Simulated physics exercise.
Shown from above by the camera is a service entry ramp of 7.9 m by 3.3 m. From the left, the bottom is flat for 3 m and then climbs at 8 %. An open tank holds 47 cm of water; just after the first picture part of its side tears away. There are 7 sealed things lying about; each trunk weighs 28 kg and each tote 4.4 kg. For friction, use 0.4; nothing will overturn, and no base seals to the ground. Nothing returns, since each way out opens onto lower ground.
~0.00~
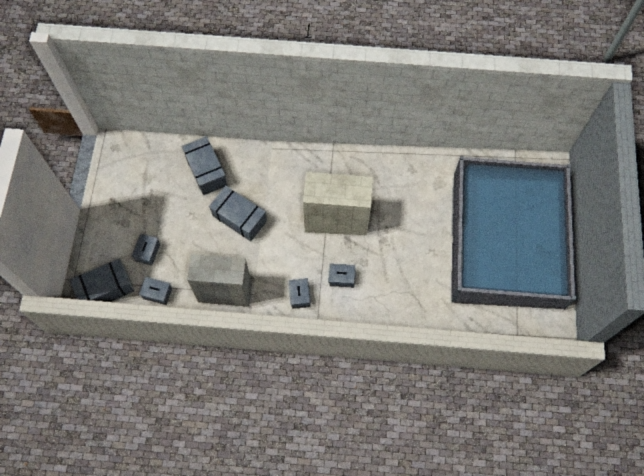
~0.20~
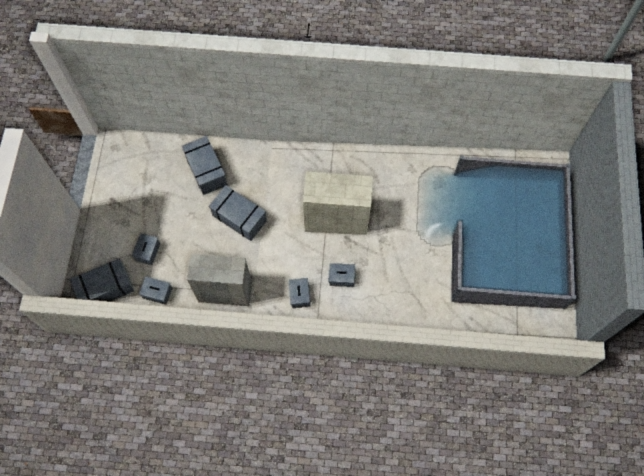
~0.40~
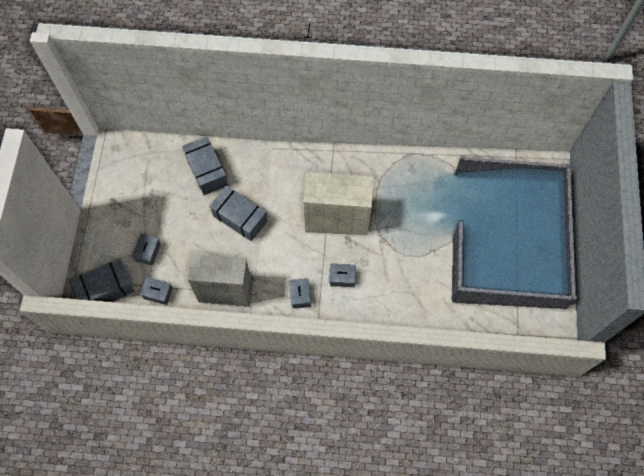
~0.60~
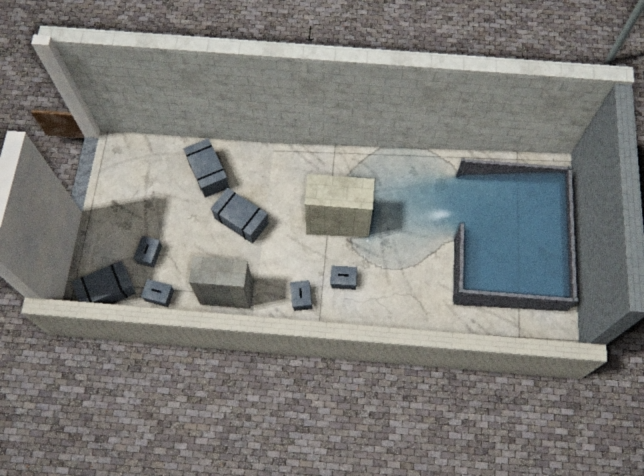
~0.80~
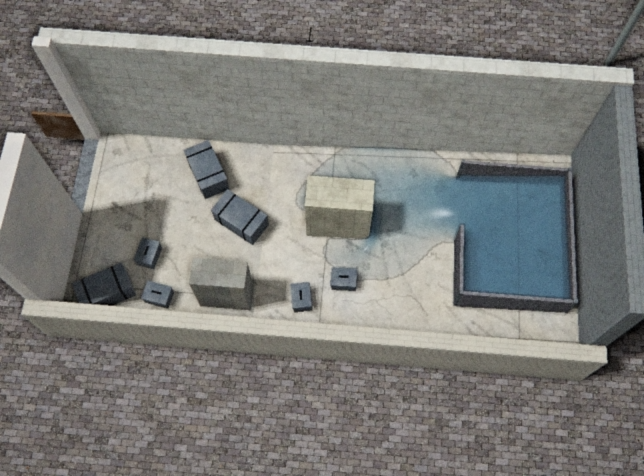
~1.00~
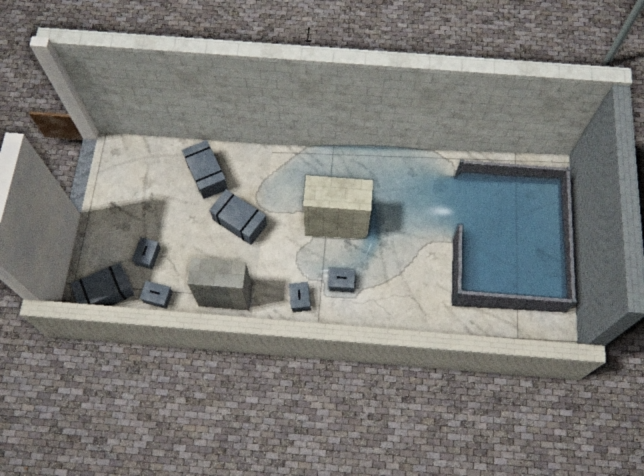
Water pours from an open tank on the right and spreads leftward around a pale block.
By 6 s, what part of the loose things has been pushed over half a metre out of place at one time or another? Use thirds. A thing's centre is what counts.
One to two thirds.
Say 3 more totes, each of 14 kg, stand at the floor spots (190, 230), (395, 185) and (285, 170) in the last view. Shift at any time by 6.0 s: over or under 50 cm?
Within, beyond, beyond.
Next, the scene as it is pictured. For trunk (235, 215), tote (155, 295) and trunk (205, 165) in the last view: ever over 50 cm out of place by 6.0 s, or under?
In sequence: Within the mark / within the mark / beyond the mark.
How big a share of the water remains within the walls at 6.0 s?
58 % or so.
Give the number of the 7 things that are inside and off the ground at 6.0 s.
It comes to 4 of them.
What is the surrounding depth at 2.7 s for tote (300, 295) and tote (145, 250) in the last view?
Depth approx. 5 cm / 1 cm.
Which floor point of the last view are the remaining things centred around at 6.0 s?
Close to (188, 280).
After 1.4 s 0 of 7 are over 50 cm from their spots; 0 afloat.
After 2.7 s 3 of 7 are over 50 cm from their spots; 1 afloat.
After 4.2 s 3 of 7 are over 50 cm from their spots; 3 afloat.
After 6.0 s 4 of 7 are over 50 cm from their spots, and 4 have been at some point; 4 afloat.
